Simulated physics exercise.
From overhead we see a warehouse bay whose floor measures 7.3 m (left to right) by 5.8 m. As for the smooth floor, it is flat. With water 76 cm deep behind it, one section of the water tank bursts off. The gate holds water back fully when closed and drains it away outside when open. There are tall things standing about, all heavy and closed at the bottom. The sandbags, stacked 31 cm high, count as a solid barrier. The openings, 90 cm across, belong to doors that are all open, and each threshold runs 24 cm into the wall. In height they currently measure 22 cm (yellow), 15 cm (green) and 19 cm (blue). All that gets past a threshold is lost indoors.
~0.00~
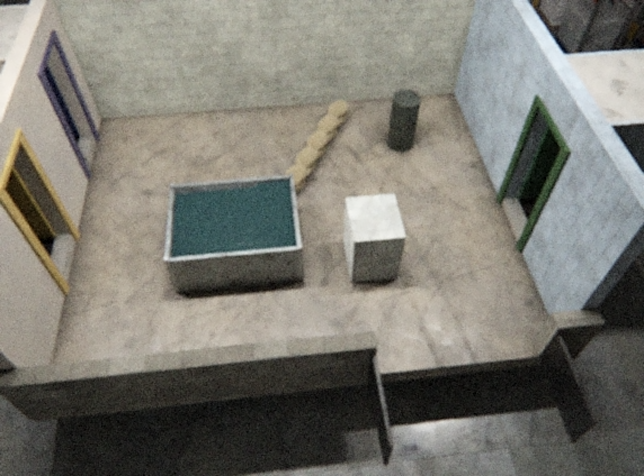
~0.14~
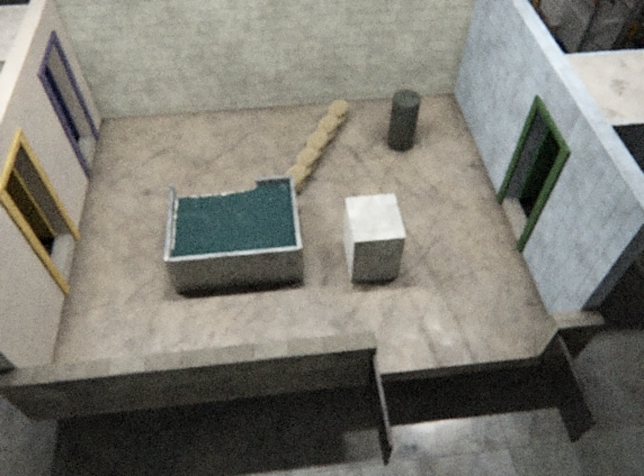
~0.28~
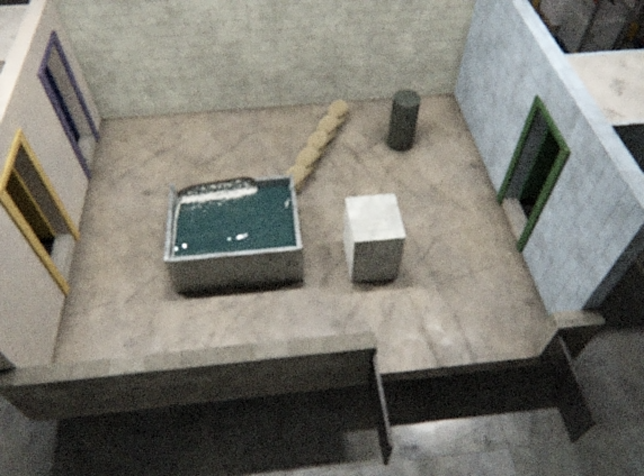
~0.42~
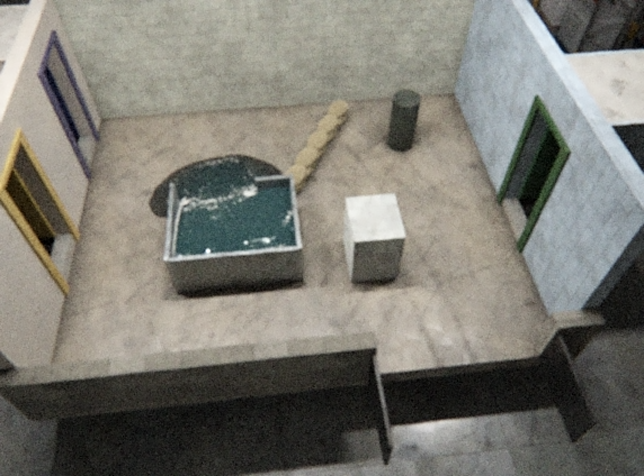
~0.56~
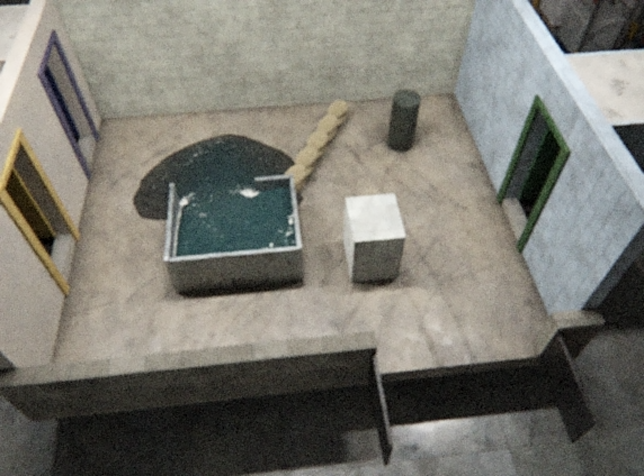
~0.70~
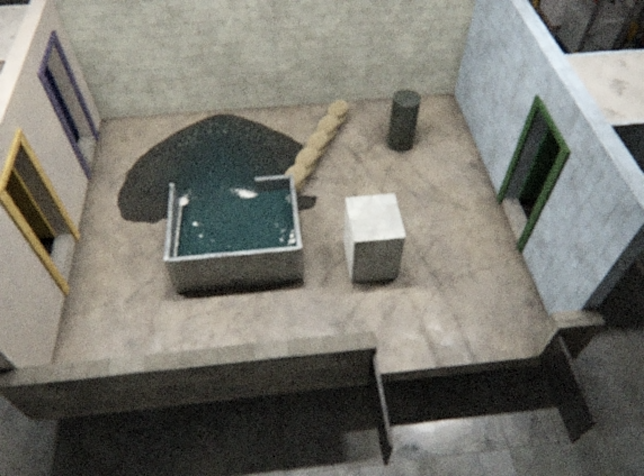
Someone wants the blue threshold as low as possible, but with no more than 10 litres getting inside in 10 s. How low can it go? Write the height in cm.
No lower than roughly 20 cm.
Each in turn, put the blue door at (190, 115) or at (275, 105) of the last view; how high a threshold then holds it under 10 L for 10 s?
Roughly 31 cm for the first and 22 cm for the second.
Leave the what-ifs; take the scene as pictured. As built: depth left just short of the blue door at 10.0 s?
A ruler would read roughly 7.5 cm.
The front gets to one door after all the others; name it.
That's the green door.
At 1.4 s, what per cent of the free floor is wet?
25 %.
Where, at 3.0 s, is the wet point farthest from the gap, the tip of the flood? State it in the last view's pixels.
Near pixel (451, 94).
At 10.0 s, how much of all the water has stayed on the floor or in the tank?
Water still present: Approx. 98 %.
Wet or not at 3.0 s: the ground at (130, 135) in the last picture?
I'd say that place has got wet.
After 1.4 s water covers 25 % of the floor, deepest (35 cm) near (201, 112); 5 cm at the blue door, 0 litres in over its 19 cm threshold.
After 3.0 s water covers 35 % of the floor, deepest (28 cm) near (174, 114); 20 cm at the blue door, 10 litres in over its 19 cm threshold.
After 10.0 s water covers 90 % of the floor, deepest (10 cm) near (268, 184); 7 cm at the blue door, 12 litres in over its 19 cm threshold.
At the blue door as built, the water arrived by 1.2 s and peaked near 25 cm at 2.4 s.
Run again over the same 10 s with other heights there, 19 litres in over 17 cm, 4 litres over 23 cm. The limit of 10 litres is kept from about 20 cm up.
